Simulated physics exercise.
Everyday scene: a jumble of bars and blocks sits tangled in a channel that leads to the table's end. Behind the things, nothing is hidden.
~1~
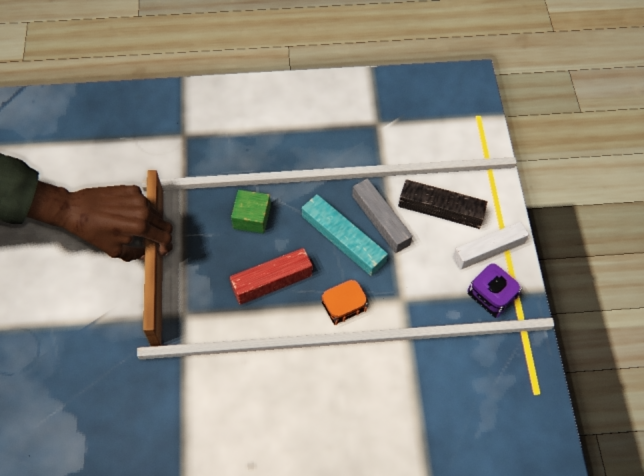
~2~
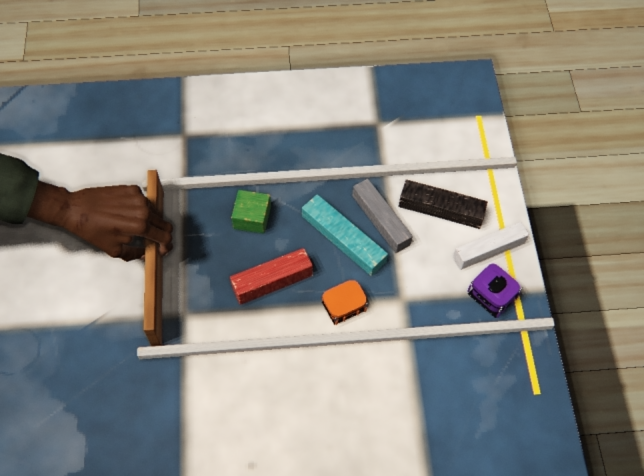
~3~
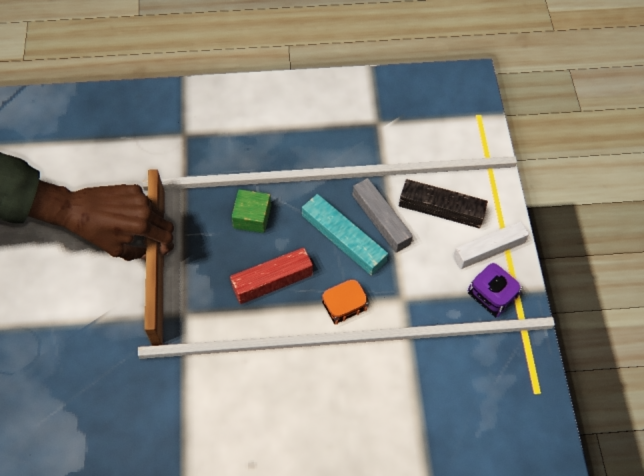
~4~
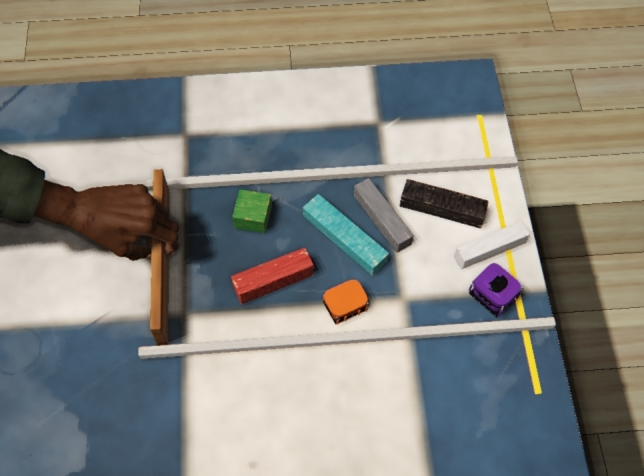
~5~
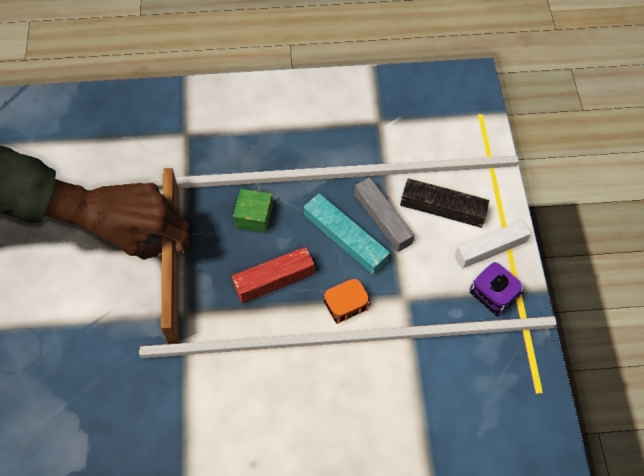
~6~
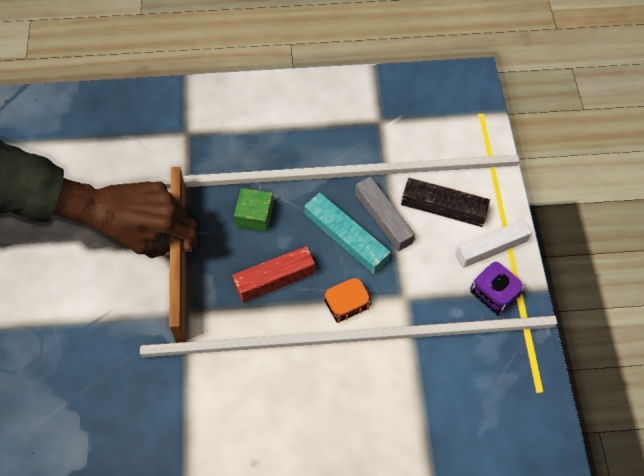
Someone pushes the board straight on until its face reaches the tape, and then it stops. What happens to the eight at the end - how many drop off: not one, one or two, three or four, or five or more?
Pieces that go over the edge: At least five.
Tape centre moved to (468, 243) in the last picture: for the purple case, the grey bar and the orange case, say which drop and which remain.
Well, the purple case stays where it is, the grey bar comes off, and the orange case? It stays where it is.
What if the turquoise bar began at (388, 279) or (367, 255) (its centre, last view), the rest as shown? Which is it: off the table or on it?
Lab note - turquoise bar, try one ends off, try two ends off.
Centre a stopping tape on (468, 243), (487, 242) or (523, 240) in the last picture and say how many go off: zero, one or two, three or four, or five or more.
The counts for the three tapes are three or four, at least five and more than four.
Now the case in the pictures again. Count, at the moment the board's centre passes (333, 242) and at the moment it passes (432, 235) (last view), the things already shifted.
Moved so far: 6, then 8.
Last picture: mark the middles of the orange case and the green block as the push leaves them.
They end up close to (540, 293) and (516, 190).
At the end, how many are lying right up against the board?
Number in contact with it: 2.
Soon after, none off yet; white bar at rest near (494, 244); purple case at rest near (497, 288); black bar at rest near (445, 202).
After that, none off yet; white bar moving near (500, 250); purple case at rest near (497, 288); black bar displaced a little near (474, 197).
And then, none off yet; white bar displaced about its own width near (543, 266); purple case displaced about its own width near (526, 298); black bar tilting well over near (551, 211).
In the end, the number that fall off is five or more; gone, red bar, turquoise bar, grey bar, black bar, purple case and white bar.
